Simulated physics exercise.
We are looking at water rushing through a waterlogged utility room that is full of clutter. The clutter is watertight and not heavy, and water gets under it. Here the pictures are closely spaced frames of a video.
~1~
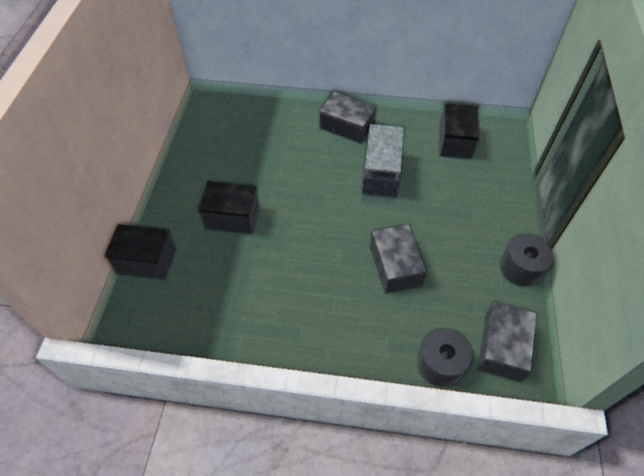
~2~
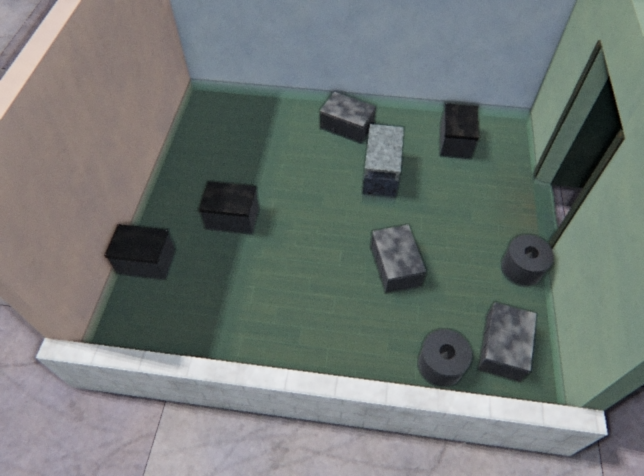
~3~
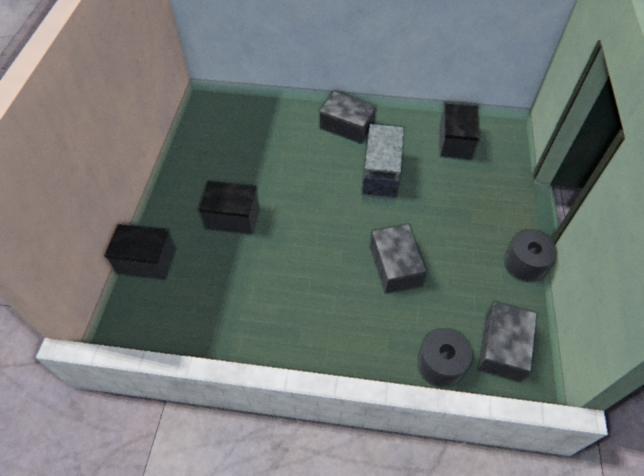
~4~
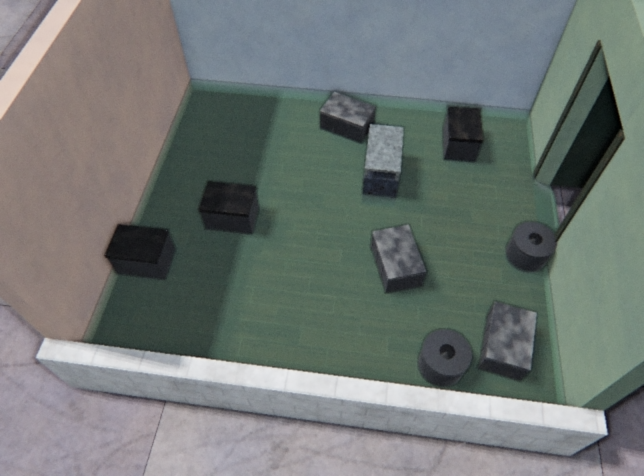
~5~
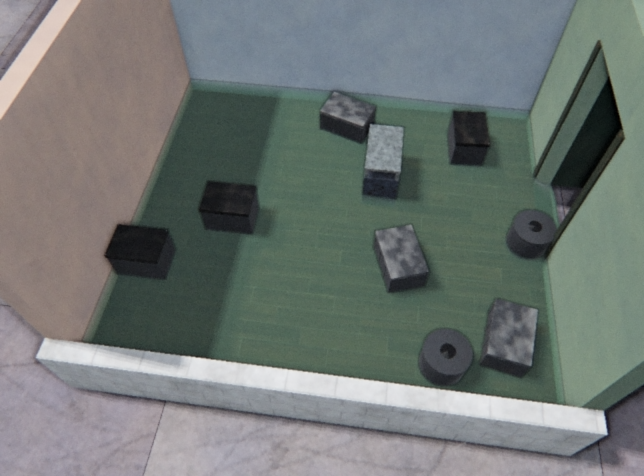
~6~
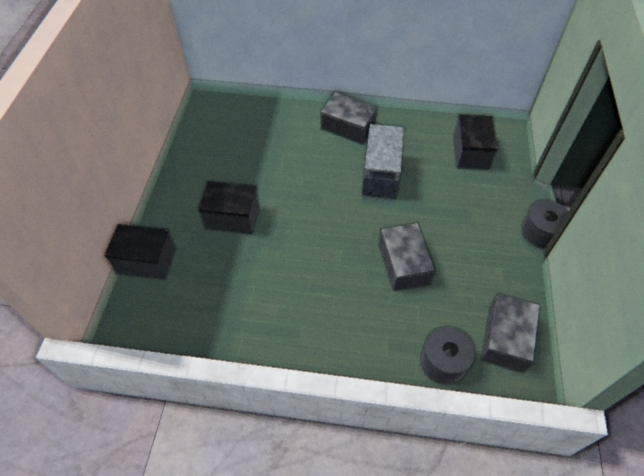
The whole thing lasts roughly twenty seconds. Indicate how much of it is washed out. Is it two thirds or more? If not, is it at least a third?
Yes, two thirds or more.
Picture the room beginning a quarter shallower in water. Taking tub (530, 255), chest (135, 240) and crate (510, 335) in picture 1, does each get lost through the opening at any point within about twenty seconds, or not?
Well, in turn they're removed, not removed and removed.
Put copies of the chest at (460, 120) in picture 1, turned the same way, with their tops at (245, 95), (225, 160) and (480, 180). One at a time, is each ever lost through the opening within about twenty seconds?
Remains, remains, exits.
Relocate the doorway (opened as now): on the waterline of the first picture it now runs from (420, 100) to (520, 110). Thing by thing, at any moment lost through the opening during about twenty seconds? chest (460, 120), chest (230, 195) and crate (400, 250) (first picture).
Answer, item by item: Lost, not lost, lost.
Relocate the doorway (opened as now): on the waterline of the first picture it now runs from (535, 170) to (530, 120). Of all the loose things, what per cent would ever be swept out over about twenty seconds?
By my count it's 50 percent.
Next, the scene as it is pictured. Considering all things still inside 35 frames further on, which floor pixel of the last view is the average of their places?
It lands somewhere near (340, 252).
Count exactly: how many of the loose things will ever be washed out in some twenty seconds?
Result - 6.
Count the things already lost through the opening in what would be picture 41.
Total: 5.
A moment on, 1 of 8 are out; 7 afloat.
Next, 3 of 8 are out; 5 afloat.
Later, 5 of 8 are out; 3 afloat.
In the end, 6 of 8 are out; 2 afloat.
